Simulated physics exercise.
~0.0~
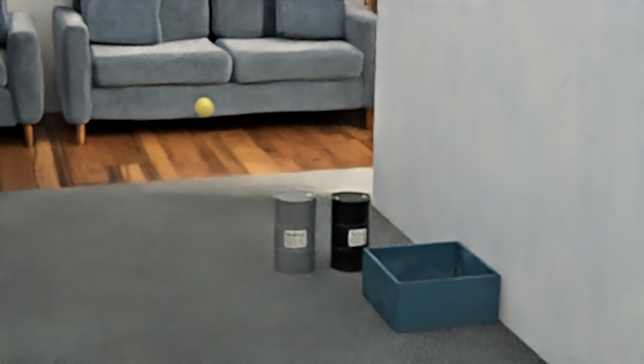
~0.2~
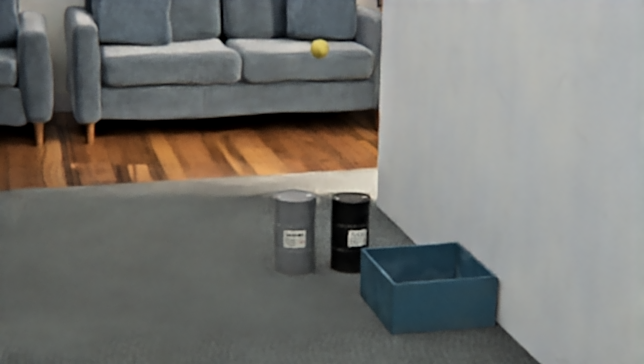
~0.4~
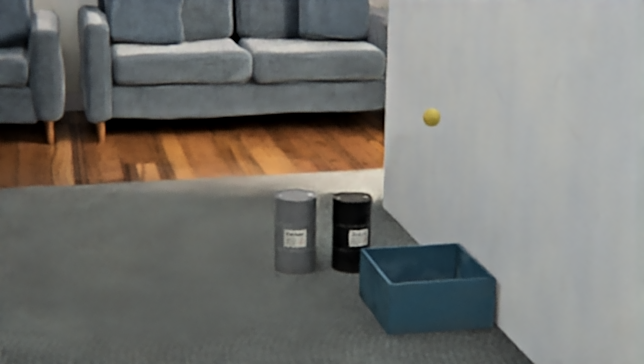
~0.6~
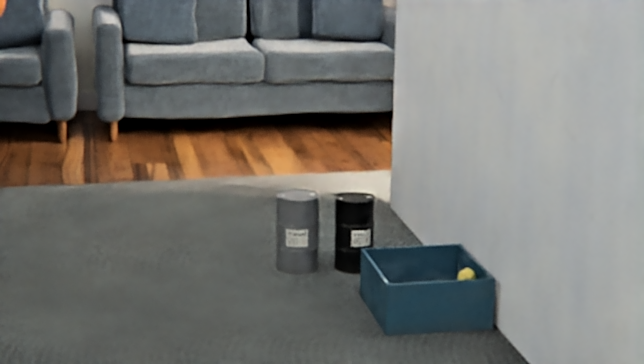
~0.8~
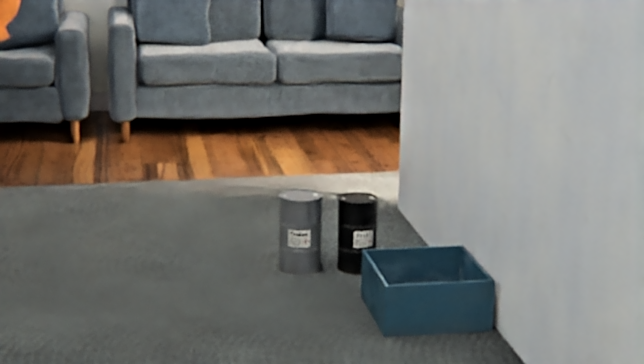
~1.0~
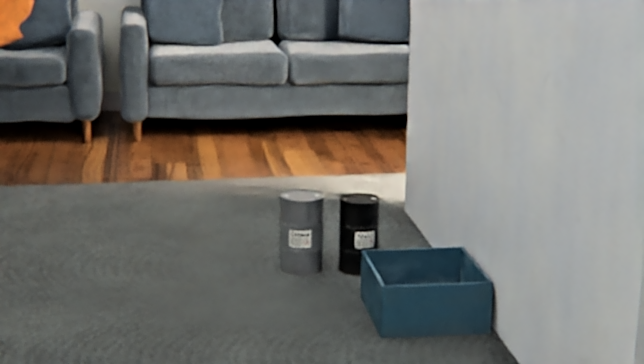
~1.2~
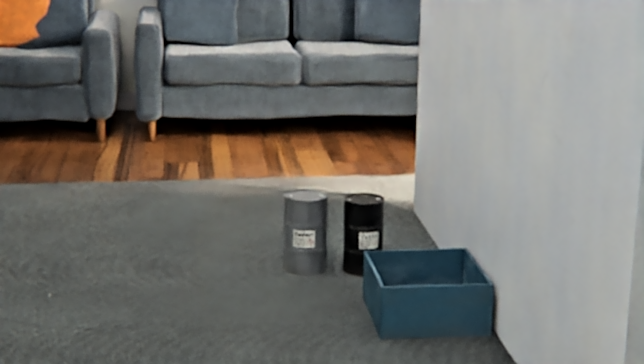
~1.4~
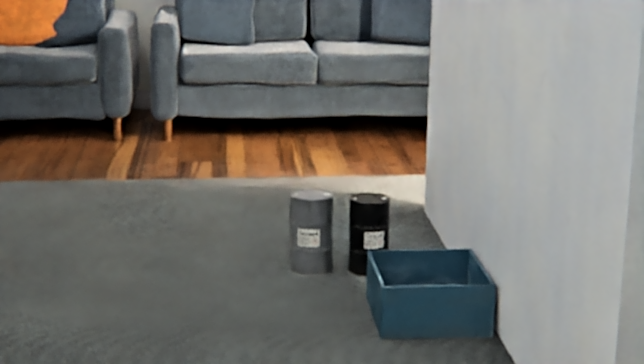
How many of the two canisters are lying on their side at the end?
None of them are. The grey canister and the black canister are both still upright beside the box.
